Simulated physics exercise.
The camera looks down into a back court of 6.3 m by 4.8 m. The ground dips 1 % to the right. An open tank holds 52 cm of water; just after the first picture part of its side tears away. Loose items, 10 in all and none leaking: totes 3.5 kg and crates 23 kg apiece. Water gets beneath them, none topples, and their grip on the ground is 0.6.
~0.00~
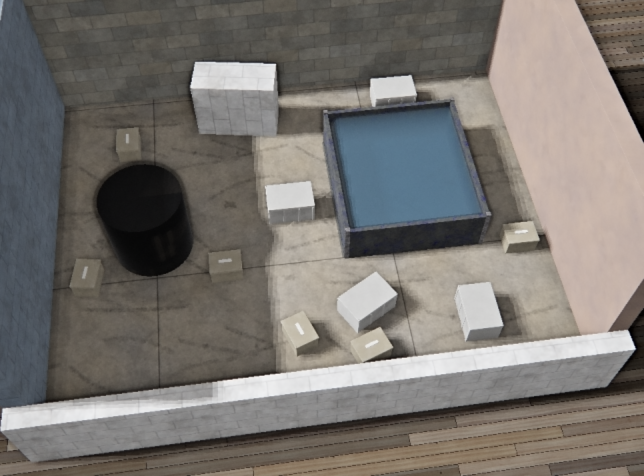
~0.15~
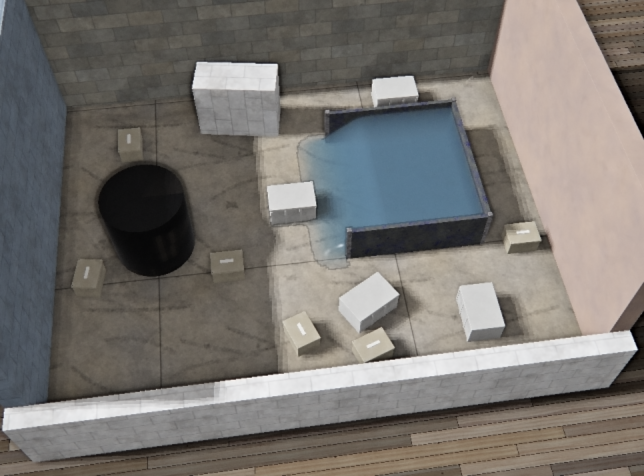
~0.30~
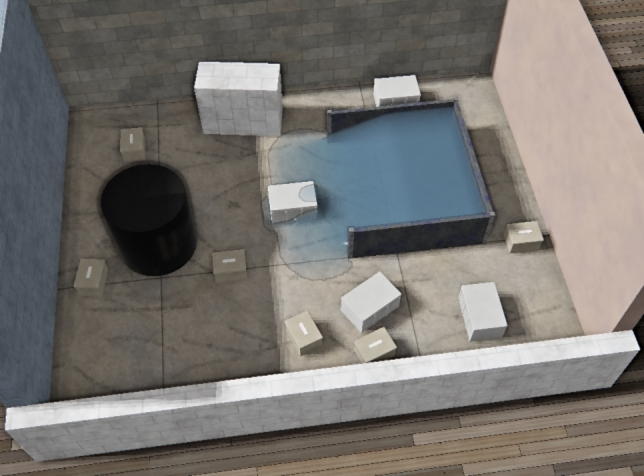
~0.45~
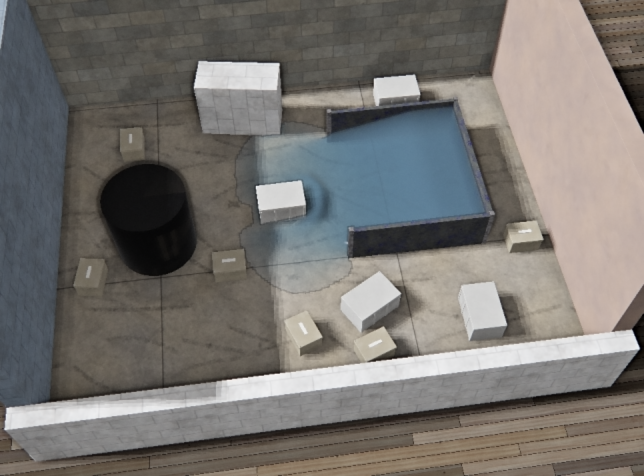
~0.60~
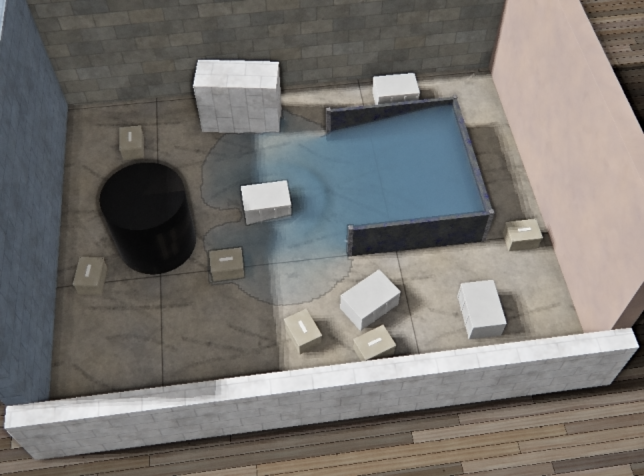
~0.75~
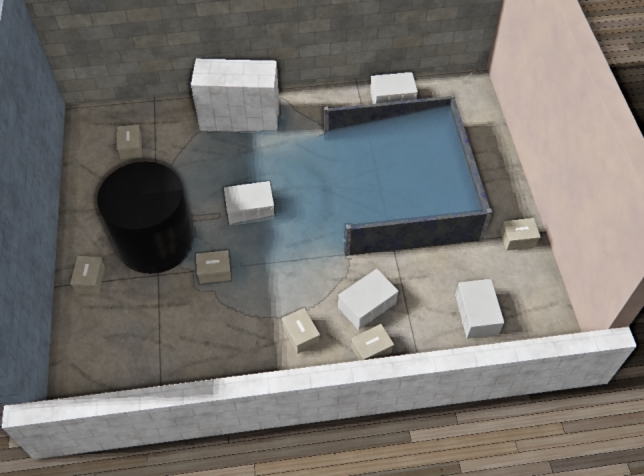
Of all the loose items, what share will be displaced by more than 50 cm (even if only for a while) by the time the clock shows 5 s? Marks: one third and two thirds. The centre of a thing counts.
Share: One to two thirds.
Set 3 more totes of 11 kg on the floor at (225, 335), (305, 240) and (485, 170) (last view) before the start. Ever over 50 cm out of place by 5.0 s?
In that order: Over, more, under.
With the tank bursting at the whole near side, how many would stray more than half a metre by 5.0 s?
Then 7.
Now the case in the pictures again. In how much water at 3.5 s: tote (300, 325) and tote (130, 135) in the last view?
Roughly 1 and 18 cm.
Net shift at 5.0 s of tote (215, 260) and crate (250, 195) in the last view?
In that order: 120 cm, 300 cm.
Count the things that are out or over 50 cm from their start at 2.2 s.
3 of them.
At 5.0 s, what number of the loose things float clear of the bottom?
I count 5.
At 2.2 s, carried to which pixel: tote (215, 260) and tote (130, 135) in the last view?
Near (59, 366) and (67, 99).
After 1.1 s 2 of 10 are over 50 cm from their spots; 0 afloat.
After 2.2 s 3 of 10 are over 50 cm from their spots; 3 afloat.
After 3.5 s 3 of 10 are over 50 cm from their spots; 4 afloat.
After 5.0 s 5 of 10 are over 50 cm from their spots, and 5 have been at some point; 5 afloat.
